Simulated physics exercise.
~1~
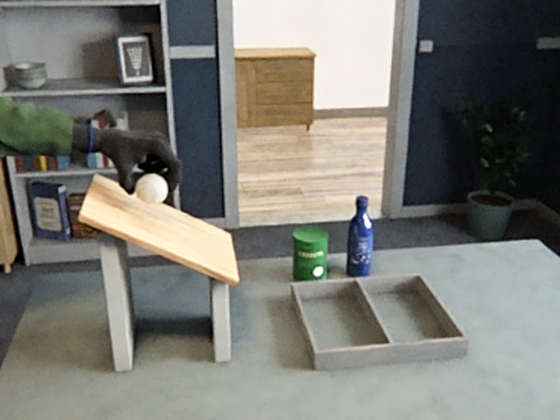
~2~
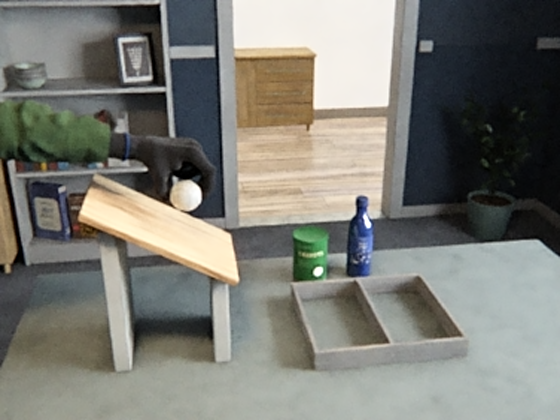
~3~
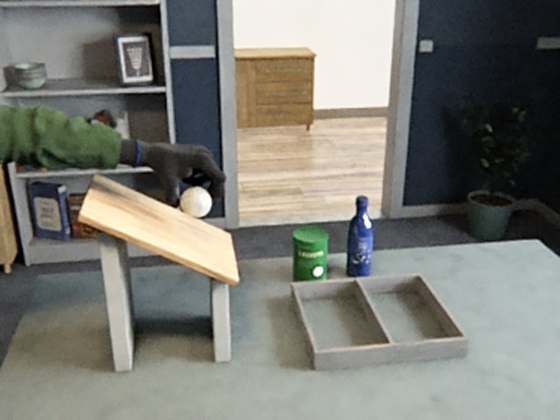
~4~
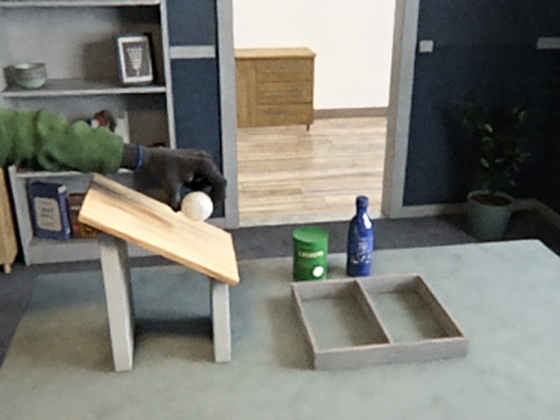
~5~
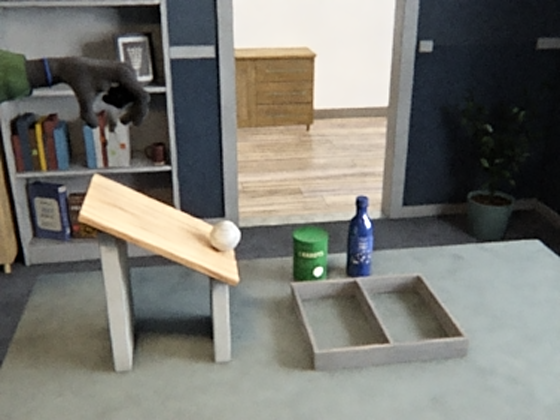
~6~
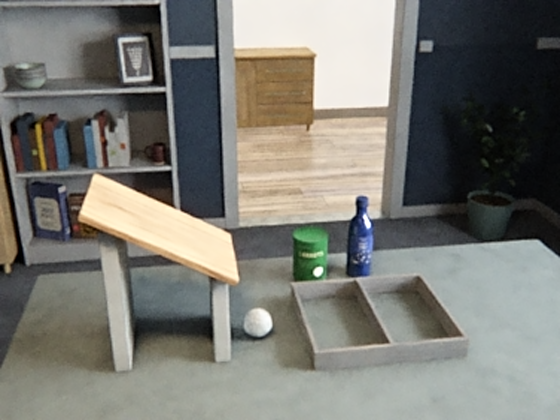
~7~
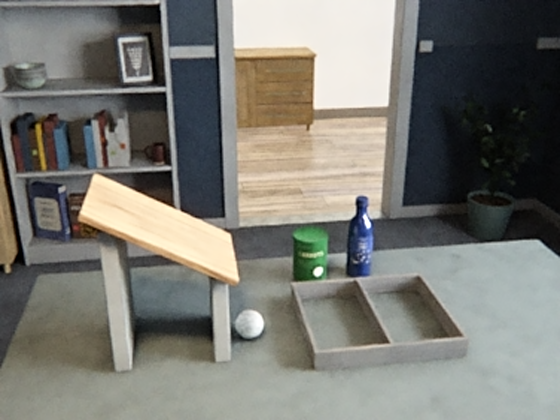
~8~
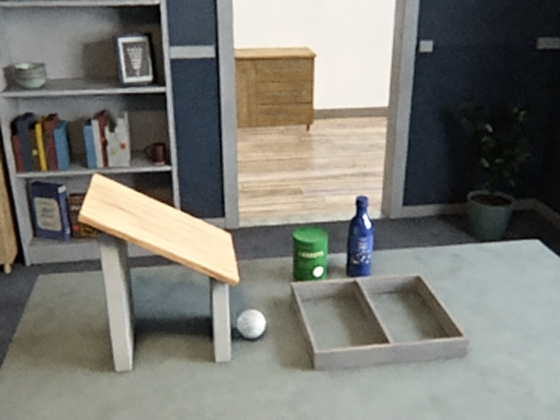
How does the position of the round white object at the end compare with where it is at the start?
At the start it is held by the hand near the upper part of the sloping board. At the end it rests on the table just past the board's lower end, outside the tray.
On a grey table with a green tin, a blue bottle and a two-bay tray, a dark hand moves a round white object down a sloping board and releases it. It leaves the lower end, shifts slightly left and rests between board and tray.
